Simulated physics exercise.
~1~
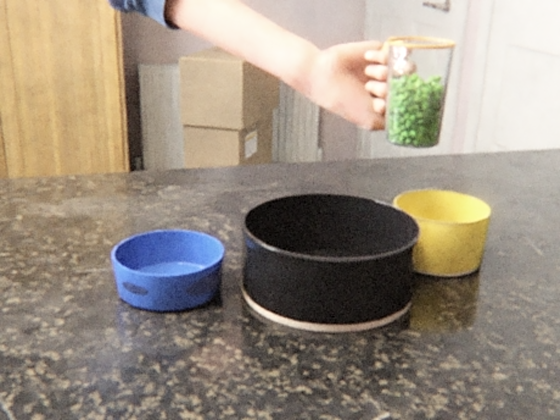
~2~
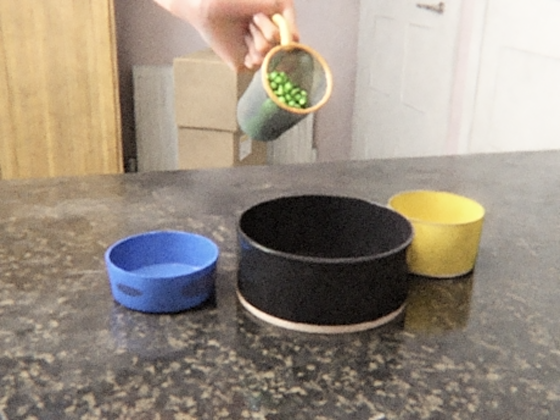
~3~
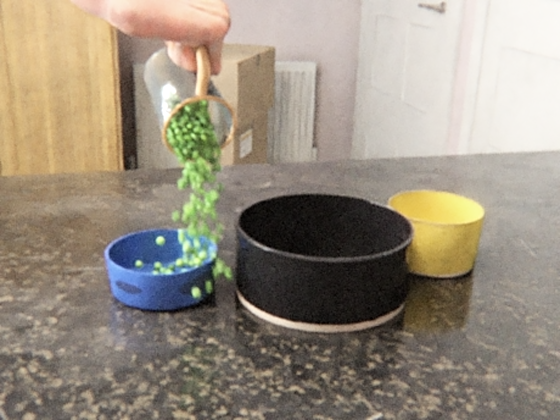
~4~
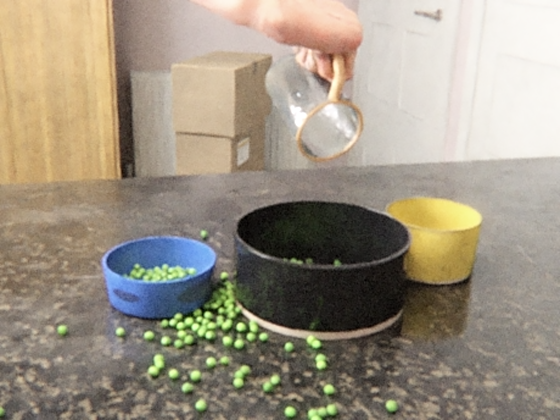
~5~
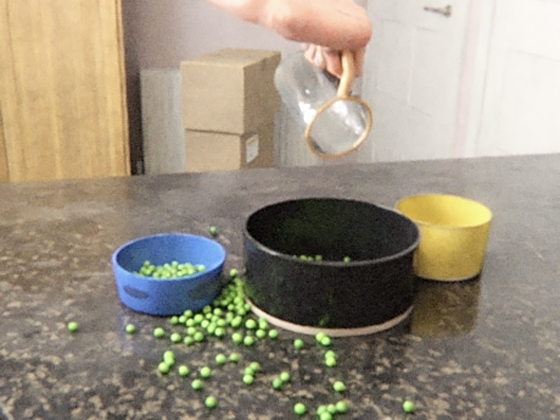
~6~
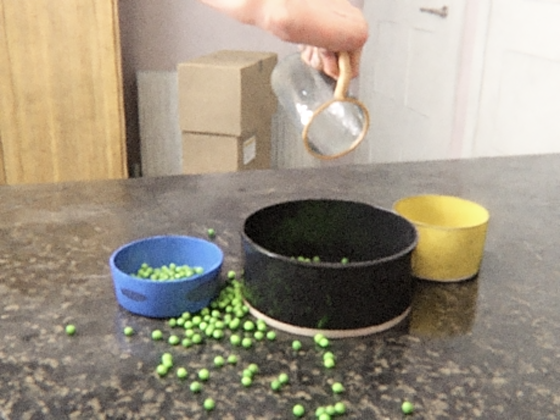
On a dark speckled countertop, seen from the front by a slightly swaying camera, a blue dish sits at left, a larger black pot in the middle and a yellow dish at right. A hand holds a clear cup of green peas upright above the yellow dish. The hand carries the cup left, tipping it until peas pour down into and around the blue dish. Still tipped, the cup moves back right over the black pot and empties. It stays there, with peas in the blue dish and black pot, others scattered across the counter, and none visible in the yellow dish.
